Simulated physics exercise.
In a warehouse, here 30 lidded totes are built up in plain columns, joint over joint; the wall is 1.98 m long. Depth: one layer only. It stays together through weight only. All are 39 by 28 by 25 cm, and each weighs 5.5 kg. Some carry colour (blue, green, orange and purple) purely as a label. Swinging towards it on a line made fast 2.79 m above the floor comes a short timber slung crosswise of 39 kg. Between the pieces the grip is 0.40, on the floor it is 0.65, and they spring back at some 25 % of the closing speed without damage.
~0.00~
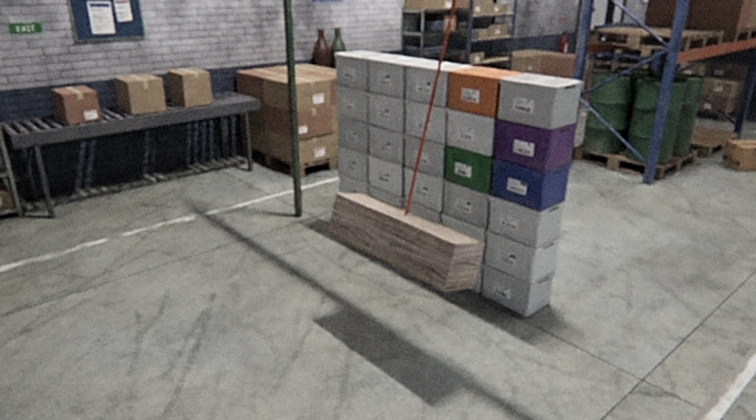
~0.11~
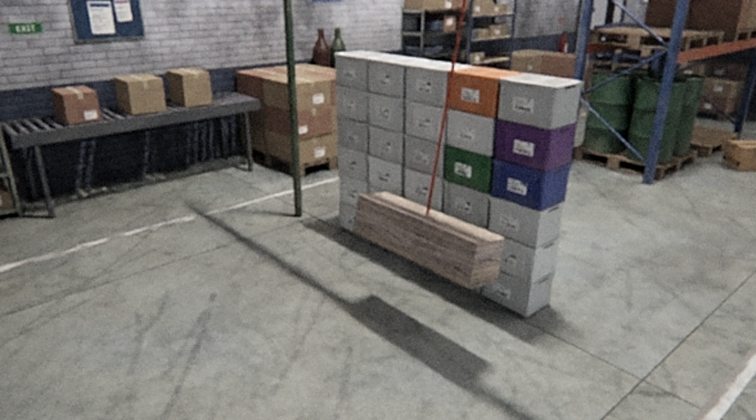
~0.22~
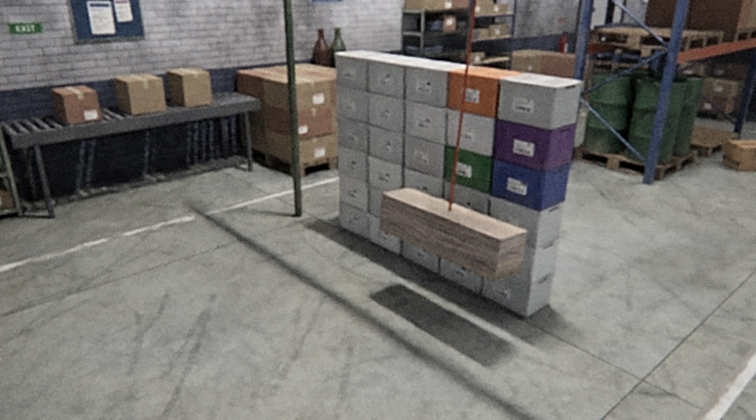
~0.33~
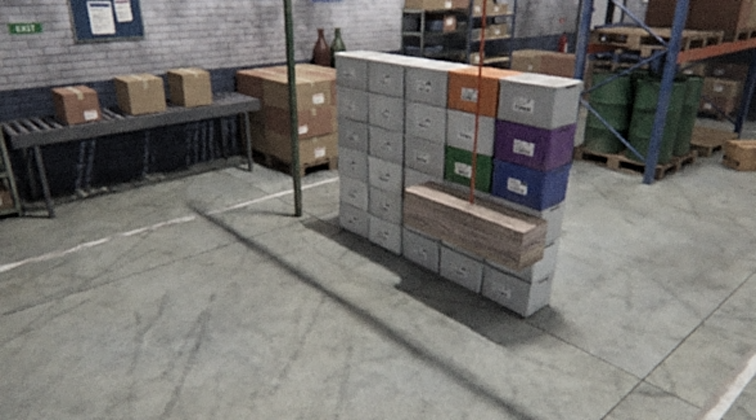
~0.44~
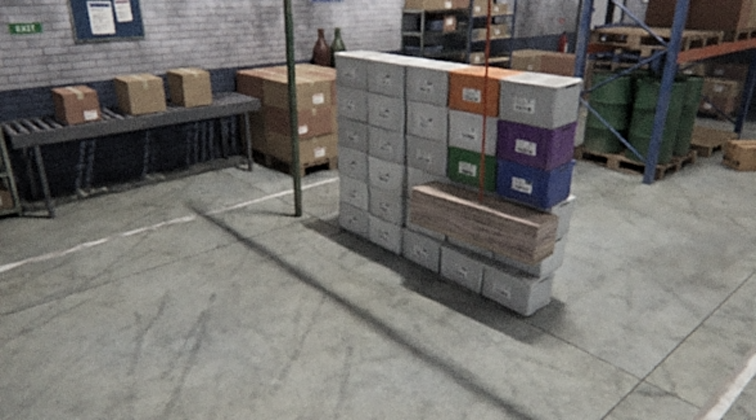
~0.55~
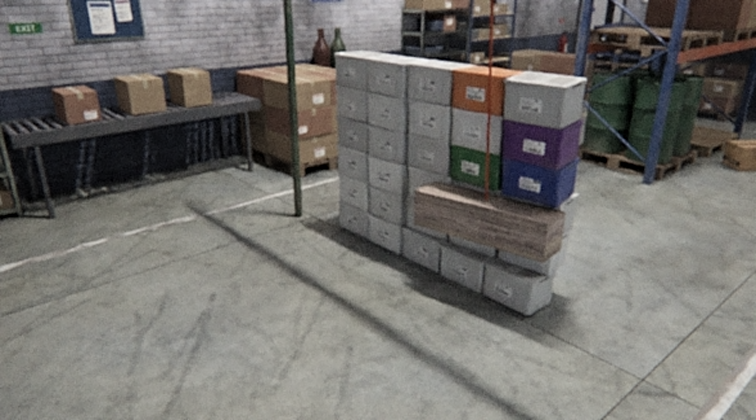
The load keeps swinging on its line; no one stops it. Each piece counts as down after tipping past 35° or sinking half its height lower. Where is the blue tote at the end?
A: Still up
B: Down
B.
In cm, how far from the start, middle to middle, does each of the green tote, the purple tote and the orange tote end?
Roughly green 0 cm, purple 170 cm, orange 0 cm.
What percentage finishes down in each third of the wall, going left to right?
Left 0 %, middle 0 %, right 40 %.
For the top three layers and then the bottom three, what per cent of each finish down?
The top part comes to 20 per cent, the bottom part to 10 per cent.
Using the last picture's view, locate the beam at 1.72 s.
Around (461, 227).
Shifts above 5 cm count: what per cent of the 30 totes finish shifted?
Result: 25 per cent.
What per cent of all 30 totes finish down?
15 per cent.
After 1.22 s, line plumb; none of the 30 totes down, 12 disturbed; blue tote 19° from how it stood; purple tote 19° from how it stood.
After 1.72 s, line 3° before plumb; 5 of the 30 totes down; blue tote on its side; purple tote 75° from how it stood, 70 cm lower.
In the end (3.6 s), line 2° past plumb; 5 of the 30 totes down; blue tote on its side; purple tote on its side; orange tote unmoved. From the last view, middles, blue tote near (584, 235), purple tote near (607, 226).
